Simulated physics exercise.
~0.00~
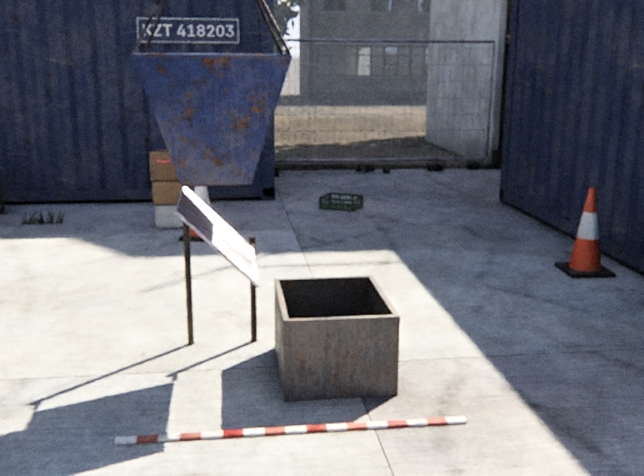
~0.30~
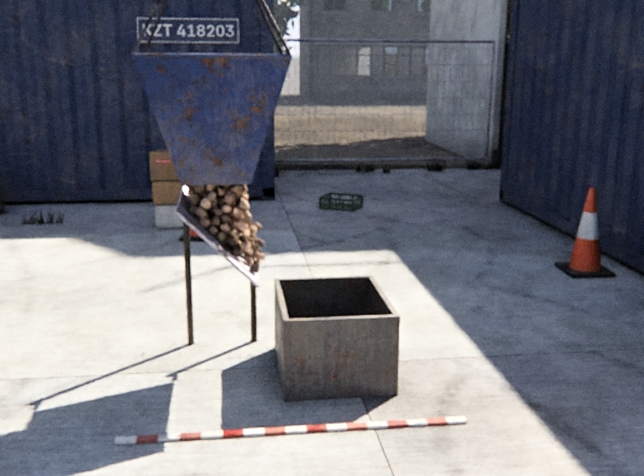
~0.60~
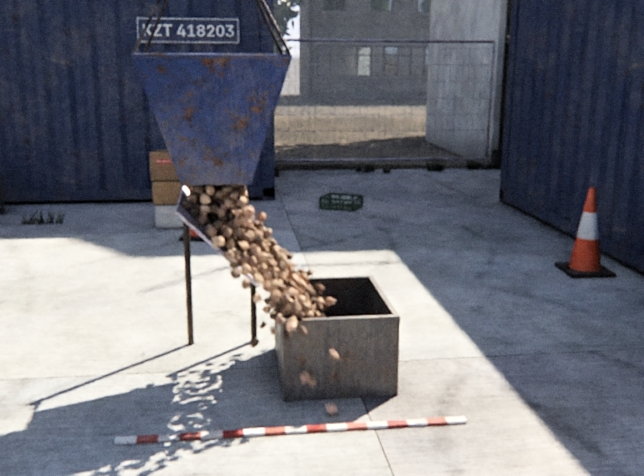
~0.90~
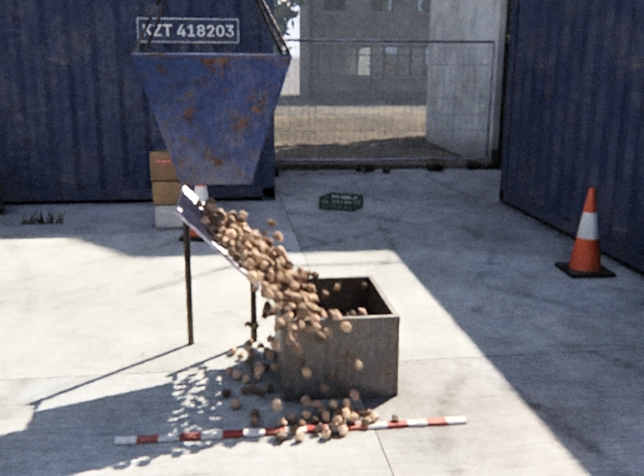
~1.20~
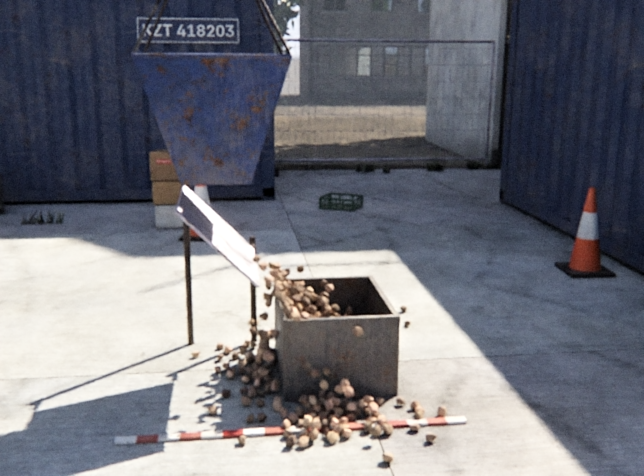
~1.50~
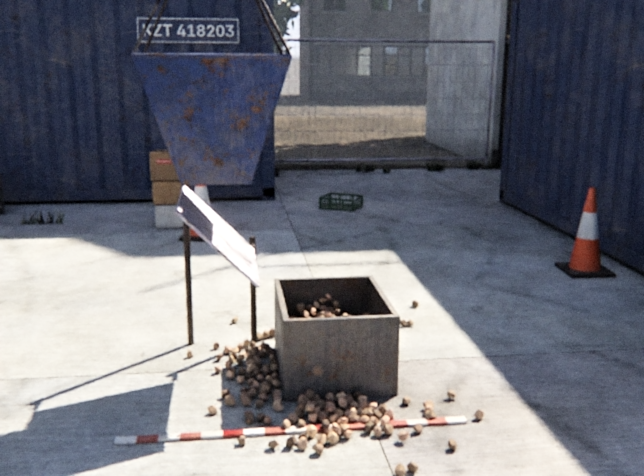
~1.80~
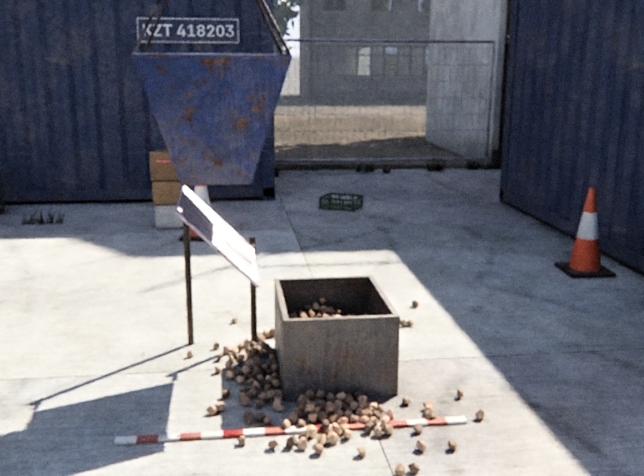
Rusty blue skip releasing brown stones down a sloping steel slide, most landing in the bin, the rest scattering around its base.
